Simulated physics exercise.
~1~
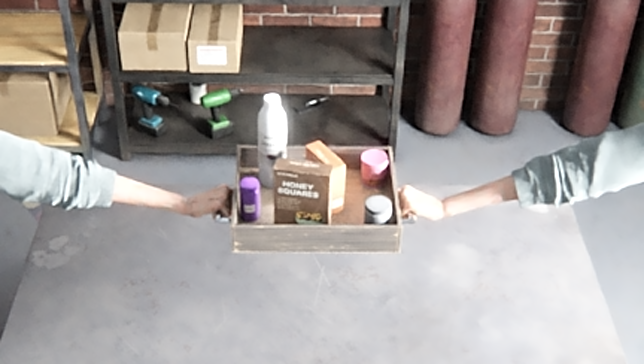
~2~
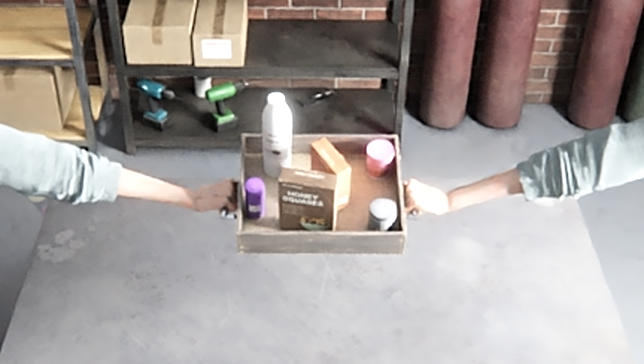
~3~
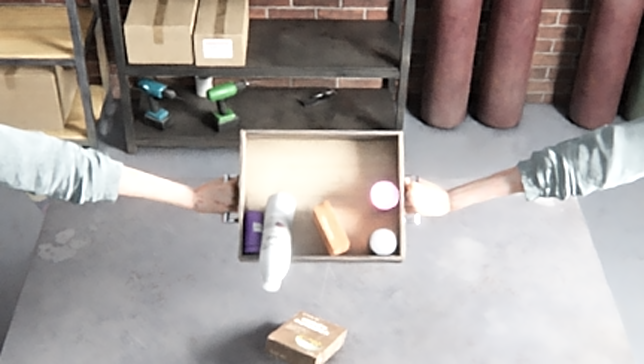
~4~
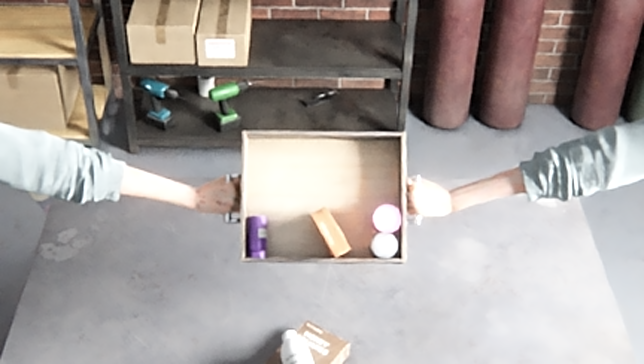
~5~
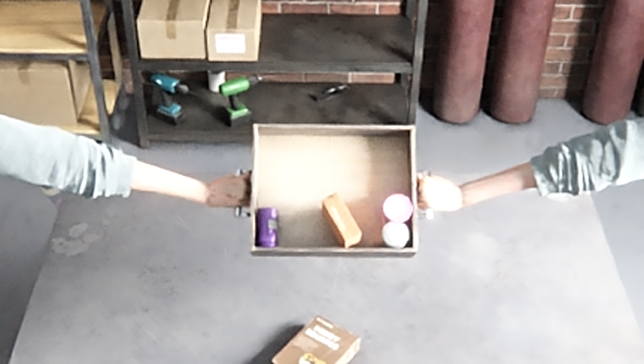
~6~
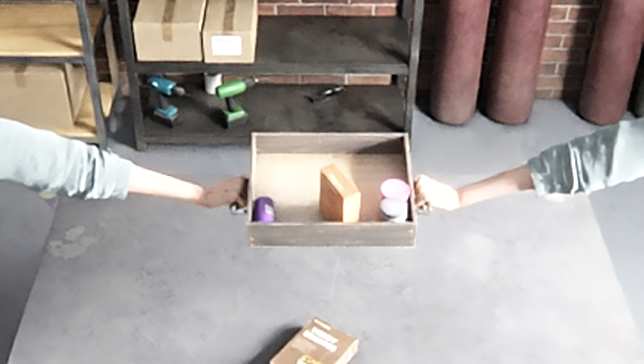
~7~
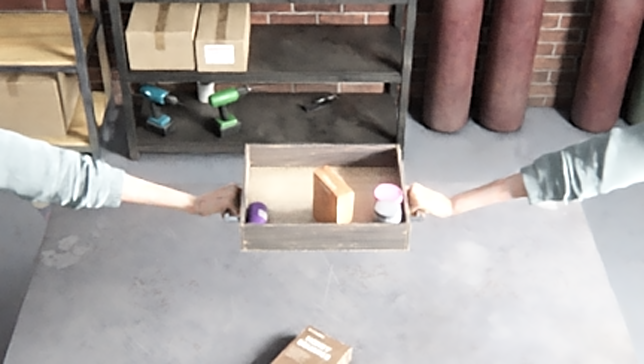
In a storeroom, two hands tipping a wooden crate forward, spilling a brown packet and white bottle, then levelling it again.
